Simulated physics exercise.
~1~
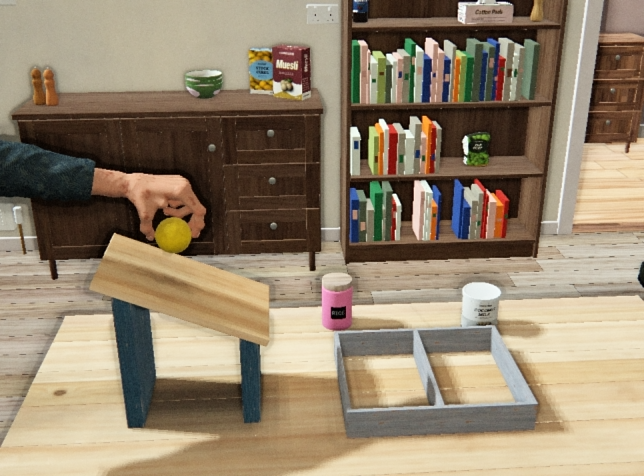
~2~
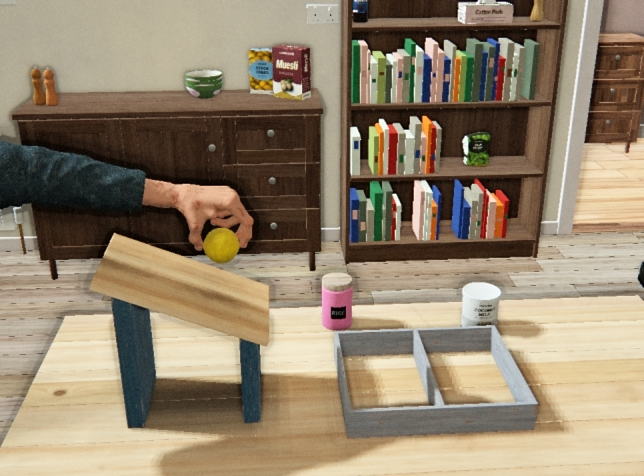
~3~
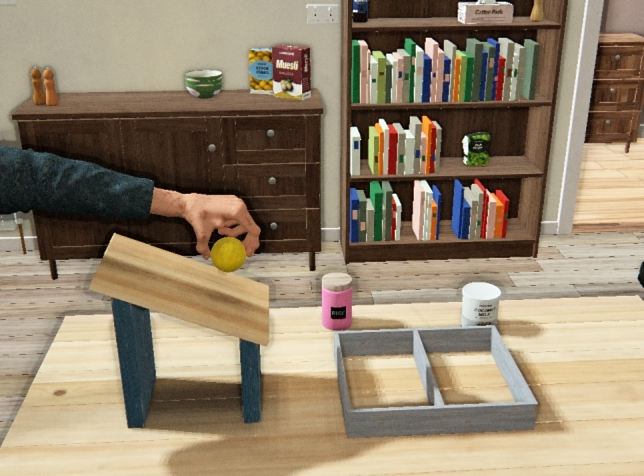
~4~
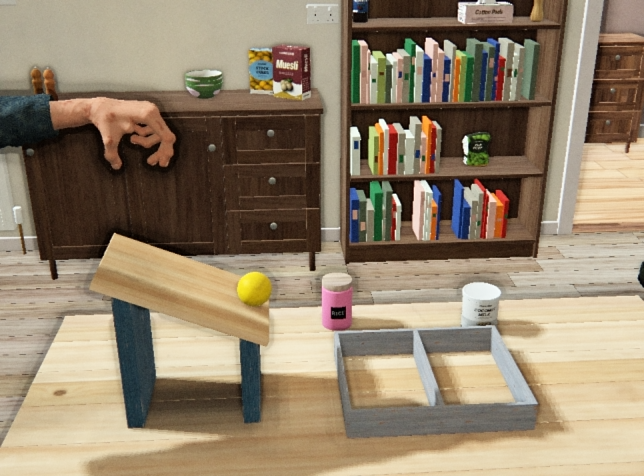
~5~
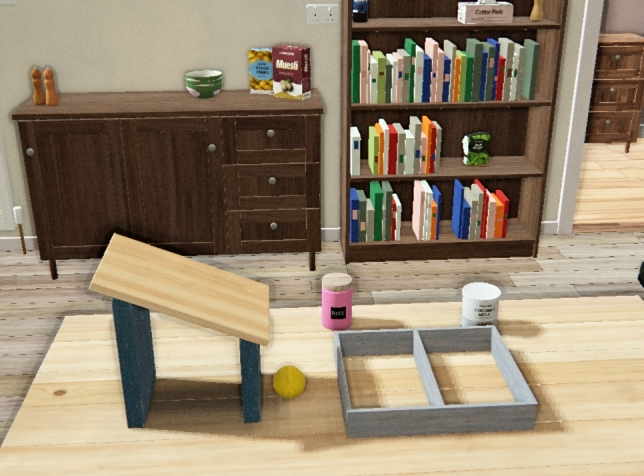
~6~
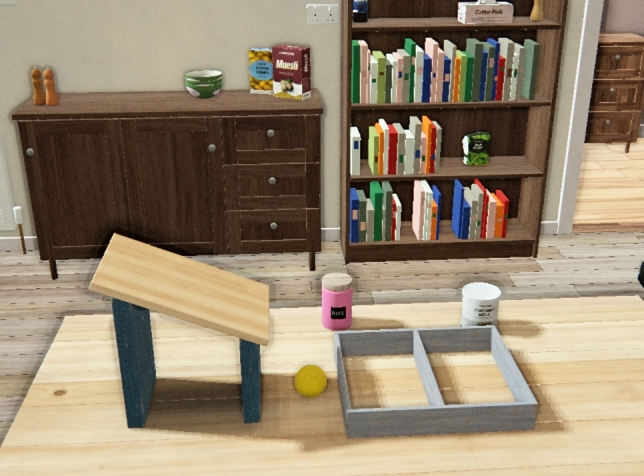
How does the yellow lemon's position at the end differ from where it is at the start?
At the start the yellow lemon is held by a hand at the upper part of the sloping board. At the end it is lower and farther right, on the table between the board and the tray.
